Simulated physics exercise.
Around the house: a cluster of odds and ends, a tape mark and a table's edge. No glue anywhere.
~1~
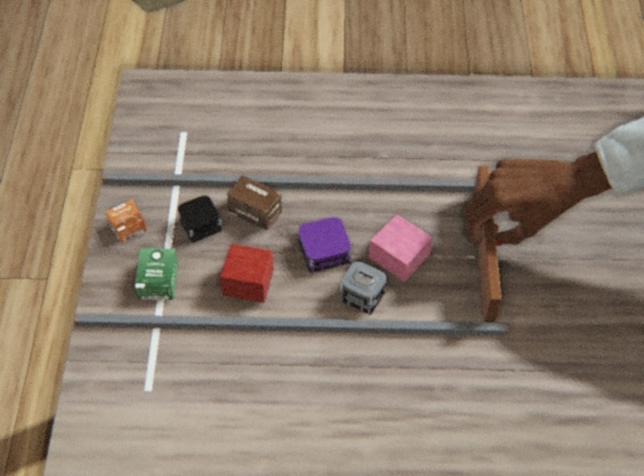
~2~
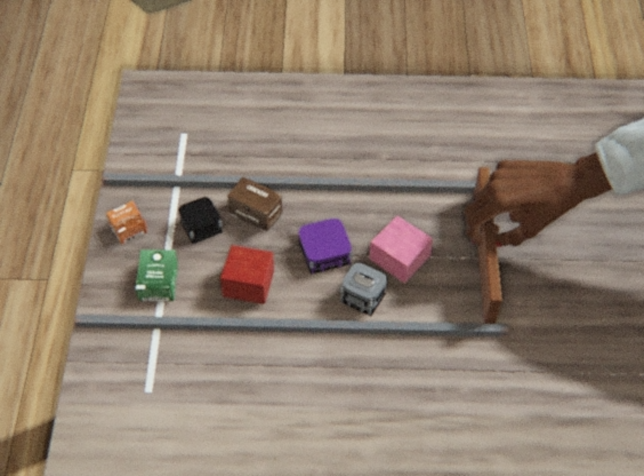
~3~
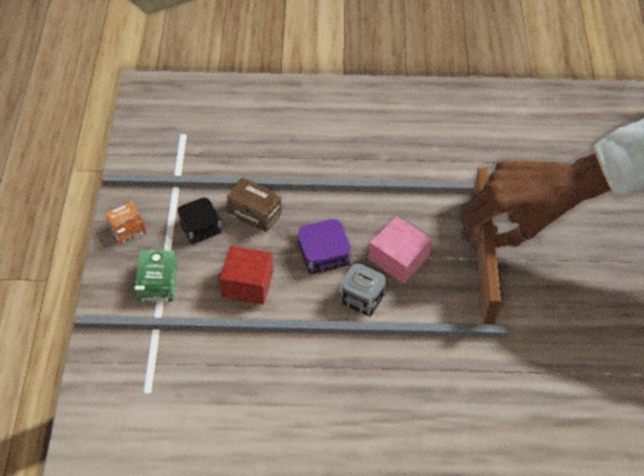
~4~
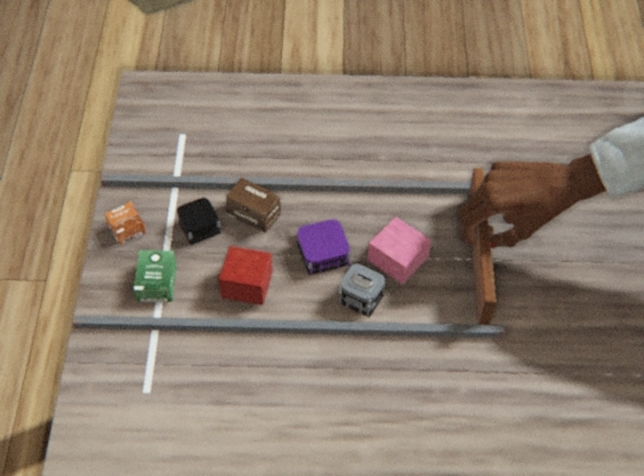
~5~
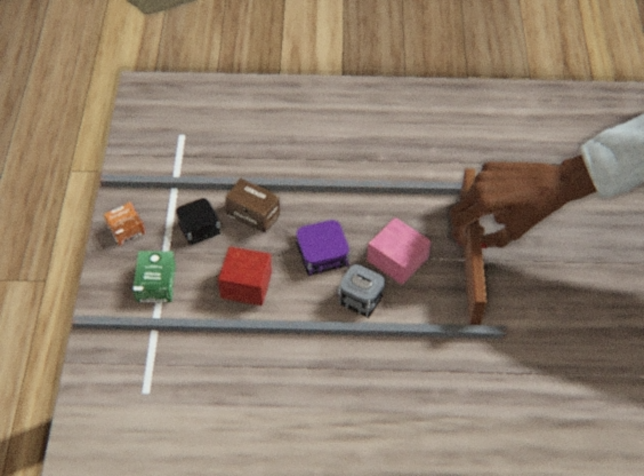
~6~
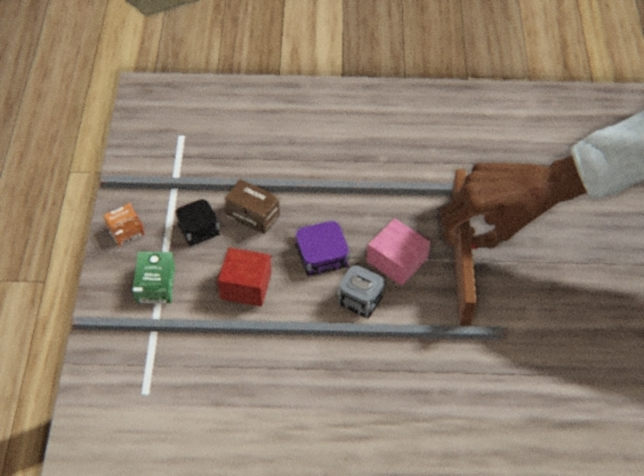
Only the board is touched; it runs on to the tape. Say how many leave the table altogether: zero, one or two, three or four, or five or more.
The number that fall off is one or two.
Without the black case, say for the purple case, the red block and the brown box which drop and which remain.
The purple case does not fall; the red block stays on; the brown box does not fall.
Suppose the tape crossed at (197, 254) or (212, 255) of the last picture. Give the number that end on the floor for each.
It would be 0 and 0.
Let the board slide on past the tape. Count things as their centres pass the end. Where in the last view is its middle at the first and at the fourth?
First at (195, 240), next at (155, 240).
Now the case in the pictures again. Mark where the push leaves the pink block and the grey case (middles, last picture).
About (140, 258), and the other about (139, 294).
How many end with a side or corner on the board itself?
3 of them.
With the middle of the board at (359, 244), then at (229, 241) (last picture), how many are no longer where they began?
The counts are 3 and 8.
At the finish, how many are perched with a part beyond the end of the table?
It comes to 3.
Soon after, none off yet; orange box at rest near (124, 225); green box at rest near (154, 278); black case at rest near (197, 223).
Then, none off yet; orange box at rest near (124, 225); green box at rest near (154, 278); black case moved a little near (180, 219).
Further on, none off yet; orange box moved about its own width near (102, 225); green box moved about its own width near (93, 283); black case moved well along near (135, 209).
At rest, the number that fall off is one or two; fallen, green box and orange box.
